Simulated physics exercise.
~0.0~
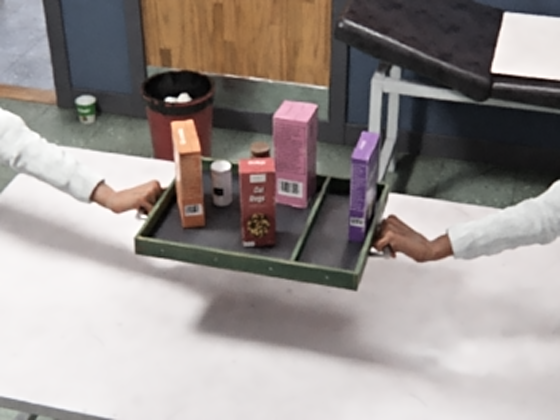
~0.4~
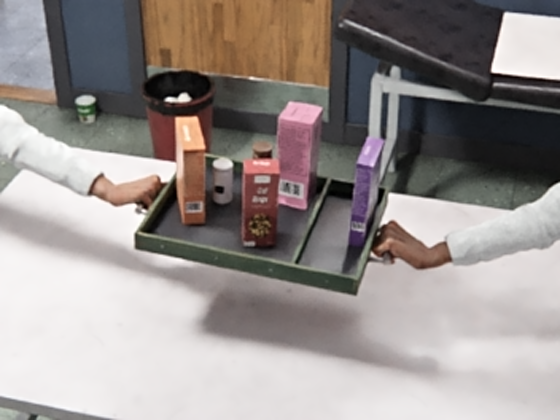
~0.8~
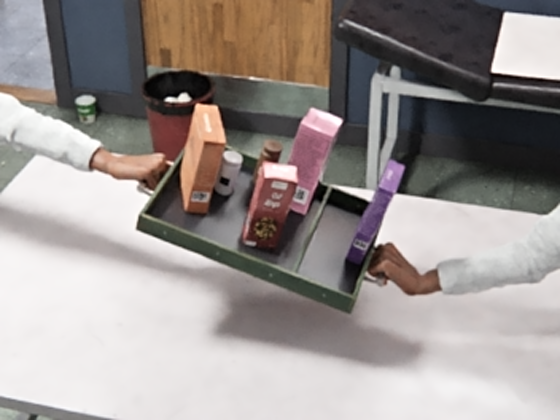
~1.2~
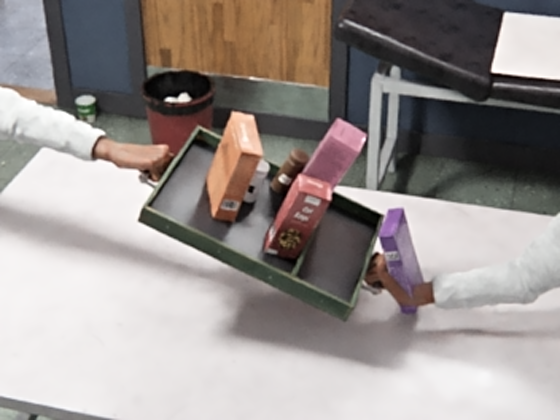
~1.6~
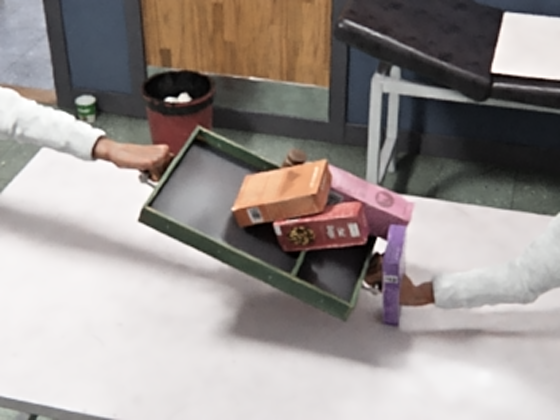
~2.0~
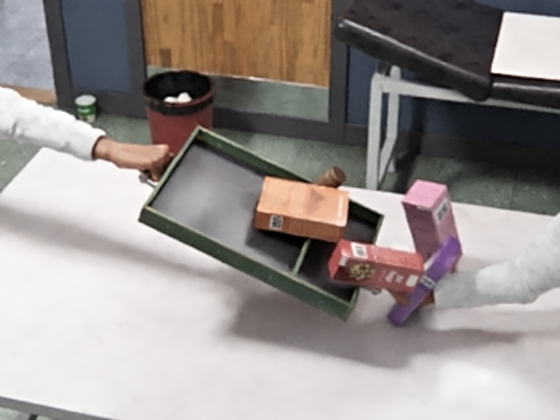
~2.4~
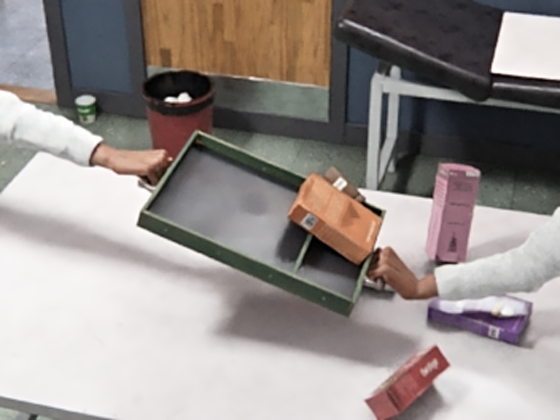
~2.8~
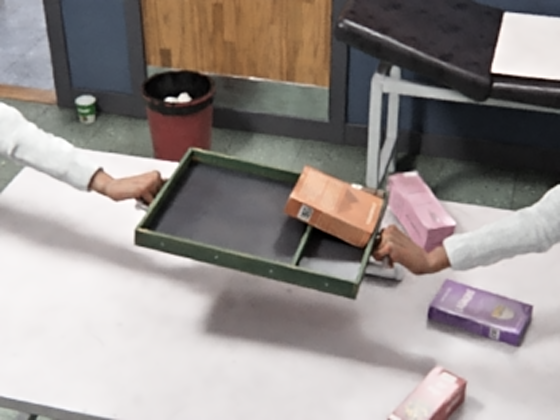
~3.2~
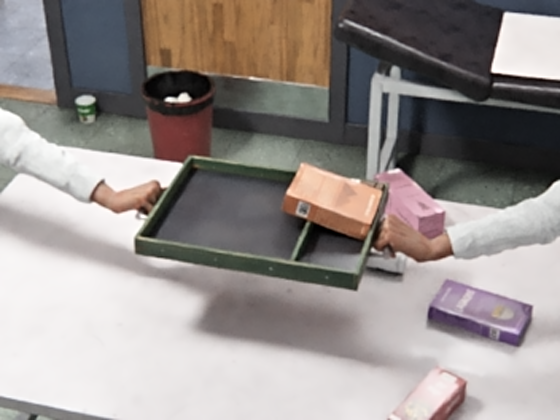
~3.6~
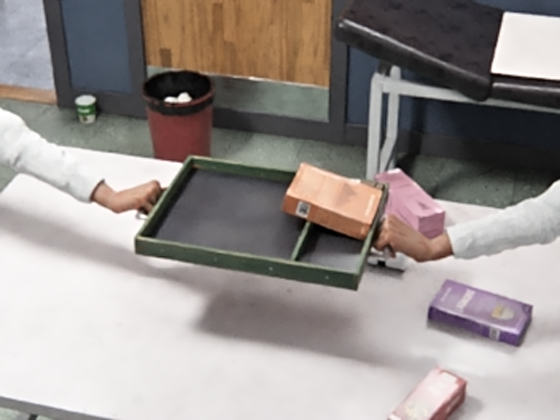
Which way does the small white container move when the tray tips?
The small white container moves to the right, towards the lowered edge of the tray.
